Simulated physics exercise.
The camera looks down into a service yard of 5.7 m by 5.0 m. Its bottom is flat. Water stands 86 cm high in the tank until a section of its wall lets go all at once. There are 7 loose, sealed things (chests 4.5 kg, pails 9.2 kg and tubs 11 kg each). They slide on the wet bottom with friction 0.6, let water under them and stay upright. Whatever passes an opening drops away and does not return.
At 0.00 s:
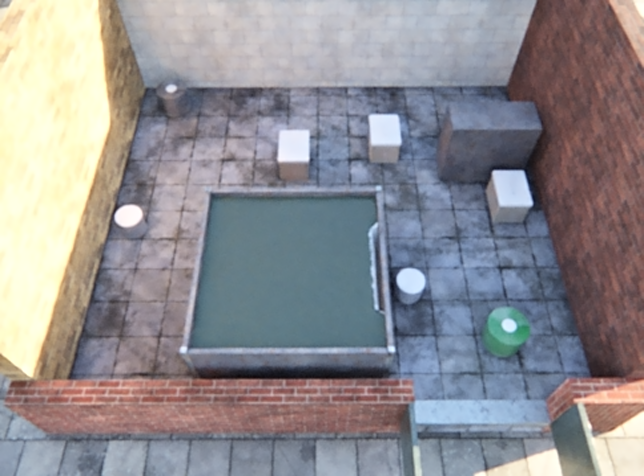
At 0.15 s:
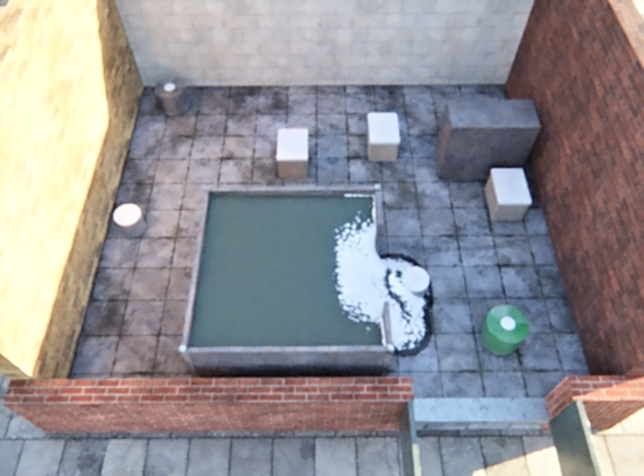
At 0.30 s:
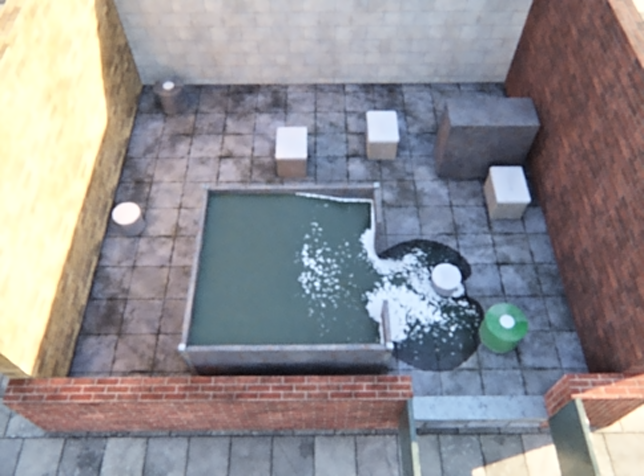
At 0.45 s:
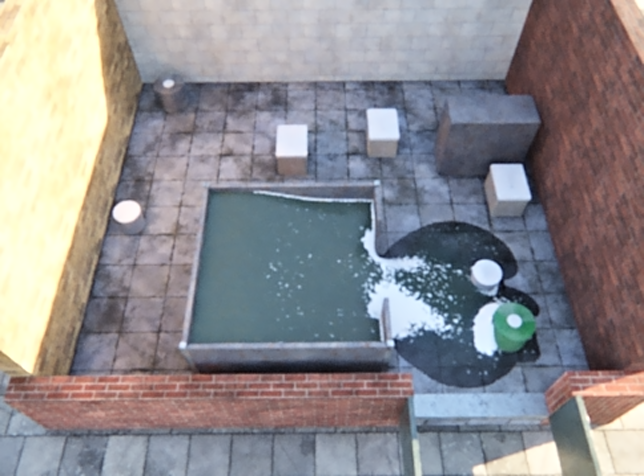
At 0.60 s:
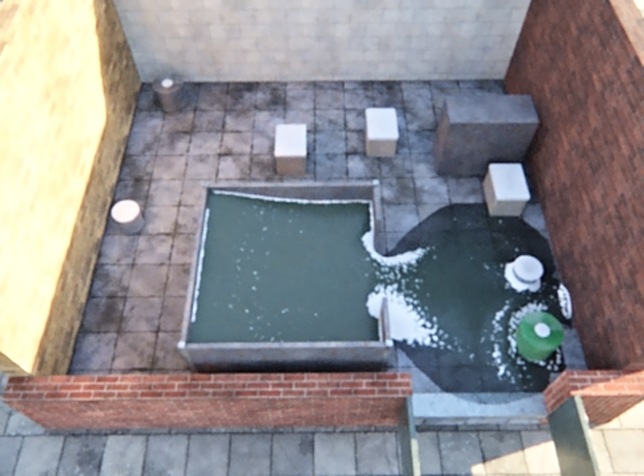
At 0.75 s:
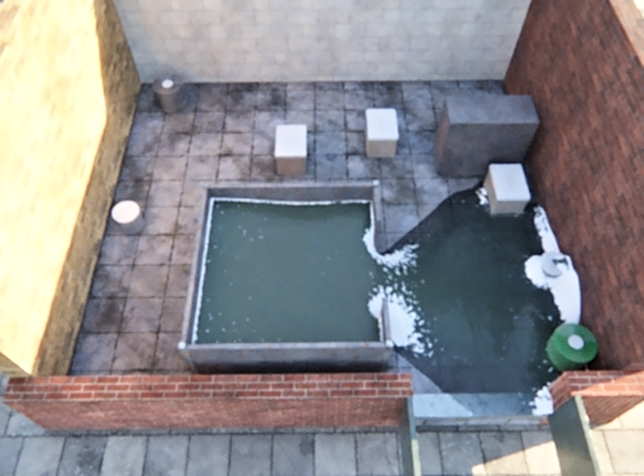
A square tank of green water in a walled yard burst open on its right side, and foaming water spread across the paving, pushing a small white tub and then the green tub rightward.
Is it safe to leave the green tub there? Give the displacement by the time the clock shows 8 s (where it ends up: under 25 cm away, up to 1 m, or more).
Green tub ends far away.
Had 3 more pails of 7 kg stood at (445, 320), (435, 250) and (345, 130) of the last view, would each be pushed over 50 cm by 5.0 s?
In turn: More, over, under.
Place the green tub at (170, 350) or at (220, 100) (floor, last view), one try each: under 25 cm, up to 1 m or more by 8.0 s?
In turn: It holds its place; it moves a short way.
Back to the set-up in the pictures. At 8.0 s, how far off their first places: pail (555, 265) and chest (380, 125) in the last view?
In that order: 300 cm, 250 cm.
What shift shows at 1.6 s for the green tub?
Roughly 60 cm by then.
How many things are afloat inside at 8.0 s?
At that moment 4.
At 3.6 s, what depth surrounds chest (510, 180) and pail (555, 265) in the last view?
Roughly 27 and 7 cm.
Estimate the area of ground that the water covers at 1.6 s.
Roughly 10.5 m2.
After 1.6 s the green tub is near (560, 350), 0.6 m from its start, afloat; 0 of 7 are out; 2 afloat.
After 3.6 s the green tub has gone out; 1 of 7 are out; 2 afloat.
After 5.6 s the green tub has gone out; 1 of 7 are out; 4 afloat.
After 8.0 s the green tub has gone out; 1 of 7 are out; 4 afloat.
